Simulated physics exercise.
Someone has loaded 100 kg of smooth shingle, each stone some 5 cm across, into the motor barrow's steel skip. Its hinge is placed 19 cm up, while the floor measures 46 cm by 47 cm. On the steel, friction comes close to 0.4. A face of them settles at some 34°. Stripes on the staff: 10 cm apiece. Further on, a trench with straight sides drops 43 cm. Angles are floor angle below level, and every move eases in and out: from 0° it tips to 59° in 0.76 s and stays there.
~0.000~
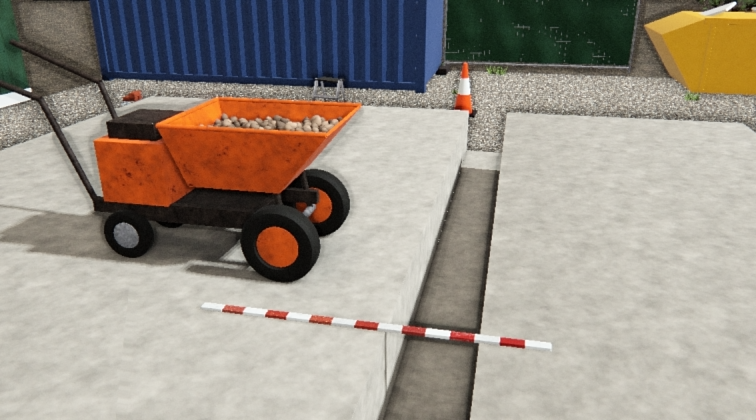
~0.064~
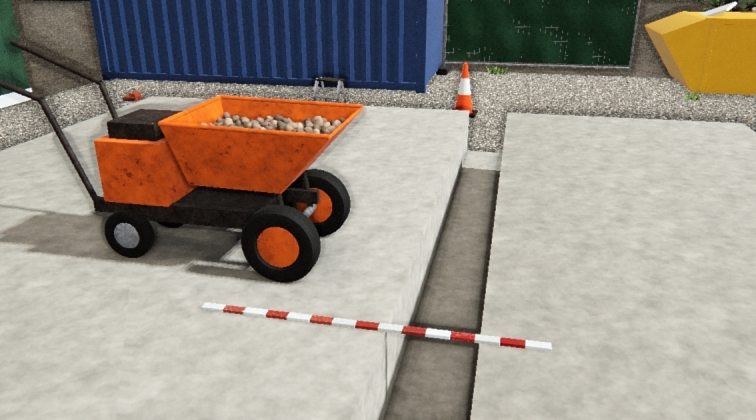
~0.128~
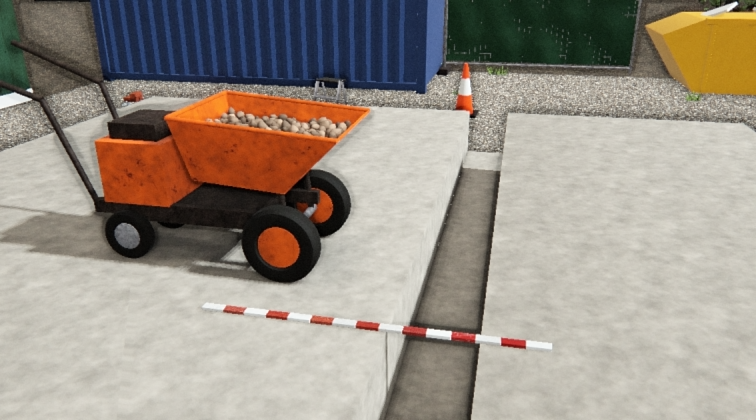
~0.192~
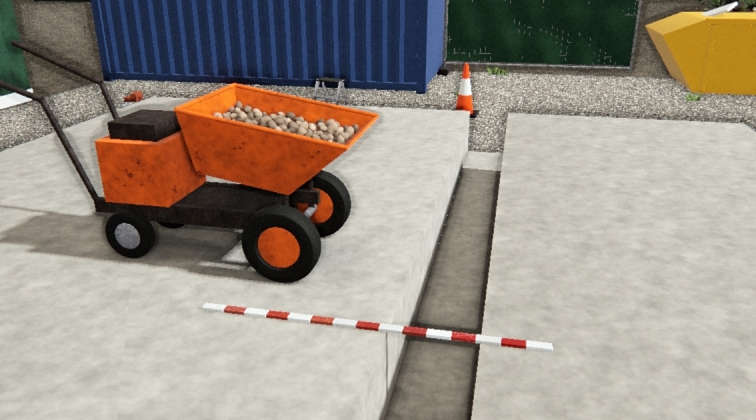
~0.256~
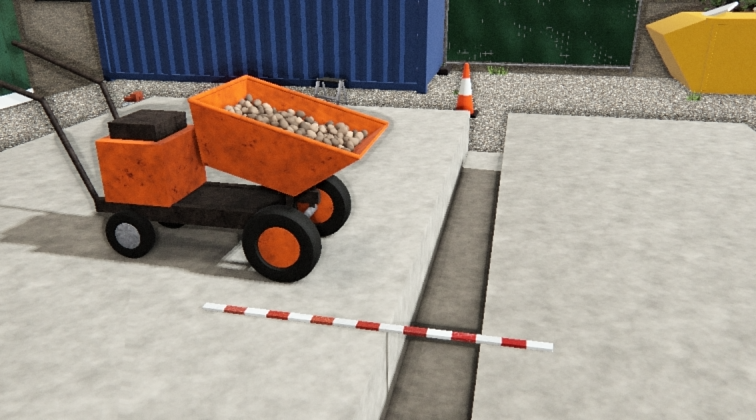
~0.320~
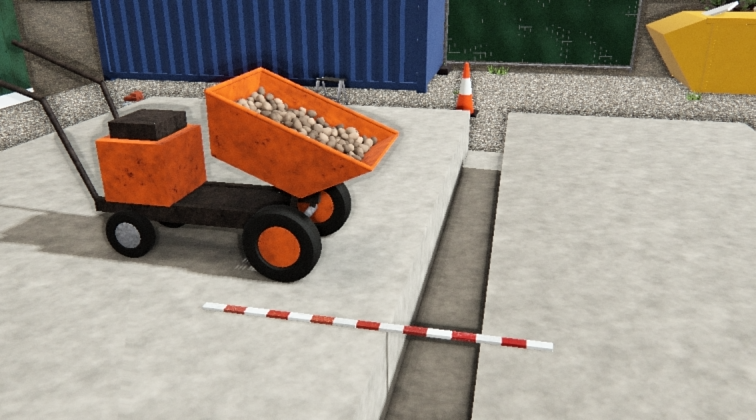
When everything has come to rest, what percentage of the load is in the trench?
About 88 per cent.
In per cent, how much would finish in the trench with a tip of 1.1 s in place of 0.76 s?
It would come to roughly 95 per cent.
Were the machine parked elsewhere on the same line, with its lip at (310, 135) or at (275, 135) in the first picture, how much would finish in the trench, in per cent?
That gives roughly 95 per cent and roughly 70 per cent.
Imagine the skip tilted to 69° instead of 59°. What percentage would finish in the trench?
Expect roughly 95 per cent.
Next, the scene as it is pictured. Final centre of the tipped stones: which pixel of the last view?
(453, 330).
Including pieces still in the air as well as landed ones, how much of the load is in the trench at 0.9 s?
I'd say near 15 per cent at that time.
After 0.6 s the floor is at 50°; 100 % in the skip; the foremost stones are at (389, 202).
After 0.9 s the floor is at 59°; 85 % in the skip, 15 % in the trench; the foremost stones are at (465, 258).
After 1.2 s the floor is at 59°; 41 % in the skip, 48 % in the trench, 10 % past the trench; the foremost stones are at (578, 281).
After 3.2 s the floor is at 59°; 1 % in the skip, 88 % in the trench, 11 % past the trench; the foremost stones are at (696, 298).
